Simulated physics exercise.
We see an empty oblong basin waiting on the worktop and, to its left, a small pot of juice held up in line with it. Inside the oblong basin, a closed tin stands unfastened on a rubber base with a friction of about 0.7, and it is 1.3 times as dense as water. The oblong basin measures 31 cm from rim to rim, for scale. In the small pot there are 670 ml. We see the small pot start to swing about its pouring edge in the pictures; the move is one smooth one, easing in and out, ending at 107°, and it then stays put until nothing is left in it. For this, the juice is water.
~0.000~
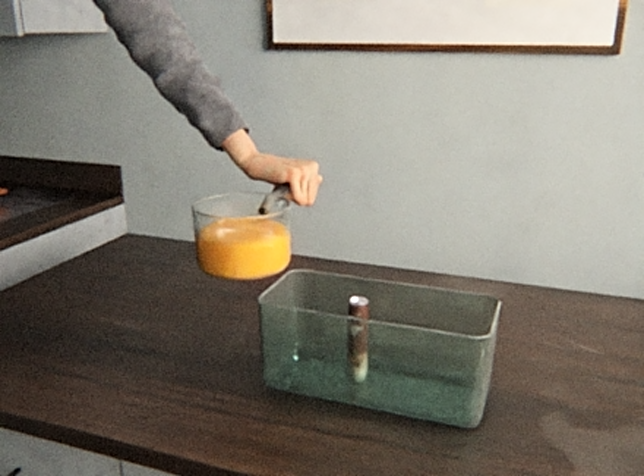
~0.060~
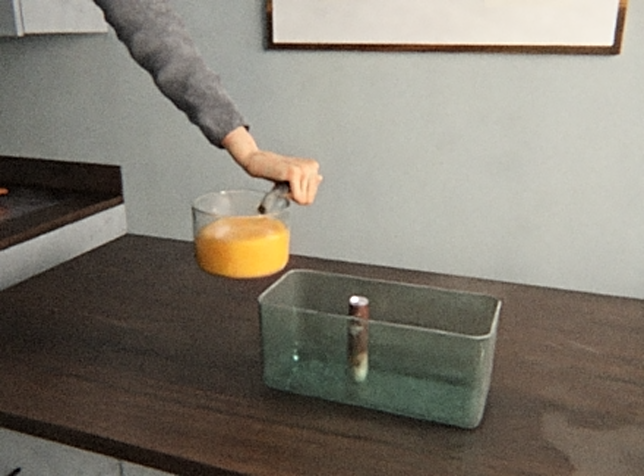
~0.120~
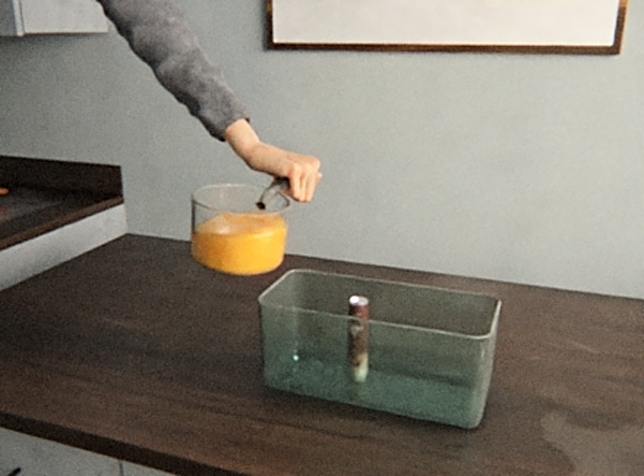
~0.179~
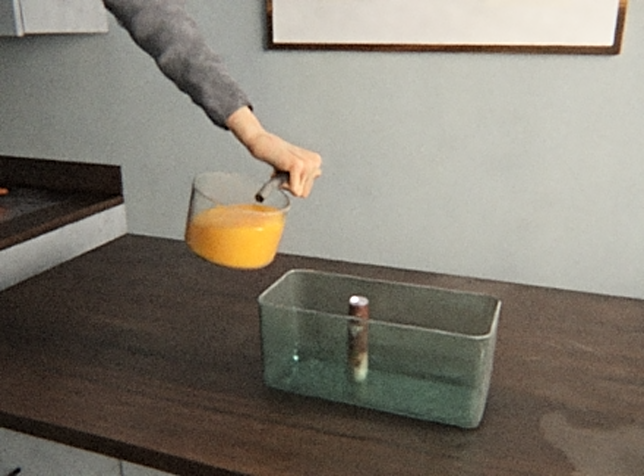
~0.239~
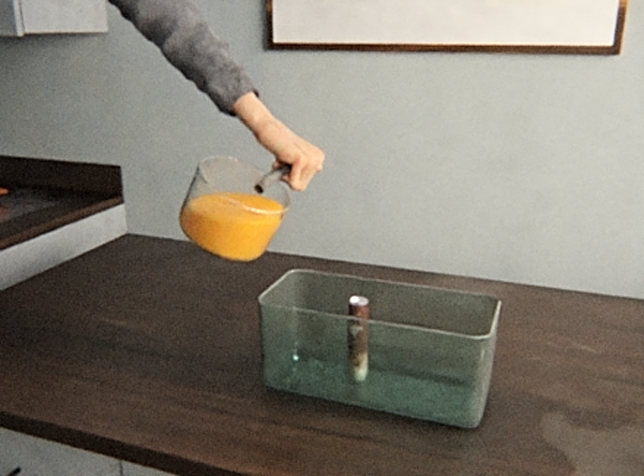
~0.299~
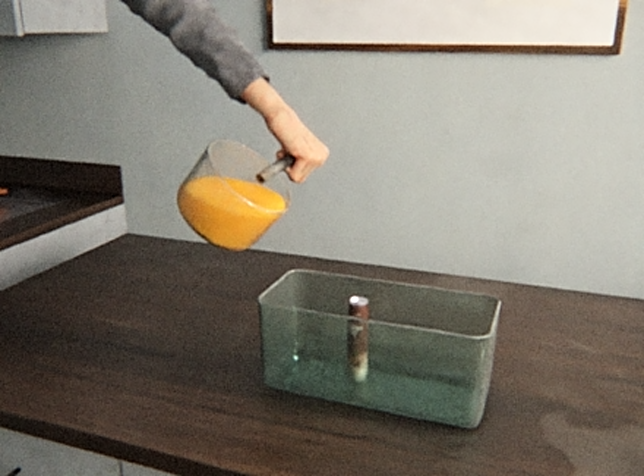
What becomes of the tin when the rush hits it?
The tin is knocked down.
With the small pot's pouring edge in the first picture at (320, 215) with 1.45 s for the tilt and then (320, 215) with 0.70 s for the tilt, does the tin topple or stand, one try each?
Trial 1 - tin stays standing; trial 2 - tin stays standing.
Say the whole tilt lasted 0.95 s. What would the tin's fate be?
Tips over.
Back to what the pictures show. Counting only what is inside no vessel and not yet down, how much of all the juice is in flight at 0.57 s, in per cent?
Near 48 in a hundred.
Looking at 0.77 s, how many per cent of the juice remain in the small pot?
Around 7 percent of it.
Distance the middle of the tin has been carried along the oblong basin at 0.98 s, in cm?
It has moved some 2 cm.
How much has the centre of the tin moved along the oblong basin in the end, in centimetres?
7.5 cm.
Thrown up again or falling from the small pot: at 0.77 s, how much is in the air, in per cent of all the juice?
Estimate: About 16 in a hundred.
By 0.57 s the tilt is 98° and 48 per cent is still to pour; the tin stands where it began.
By 0.77 s the tilt is 107° and 7 per cent is still to pour; the tin stands where it began.
By 0.98 s the tilt is 107° and 0 per cent is still to pour; the tin leans 21°.
By 1.20 s the tilt is 107° and 0 per cent is still to pour; the tin lies on its side.
At rest the tin lies on its side.
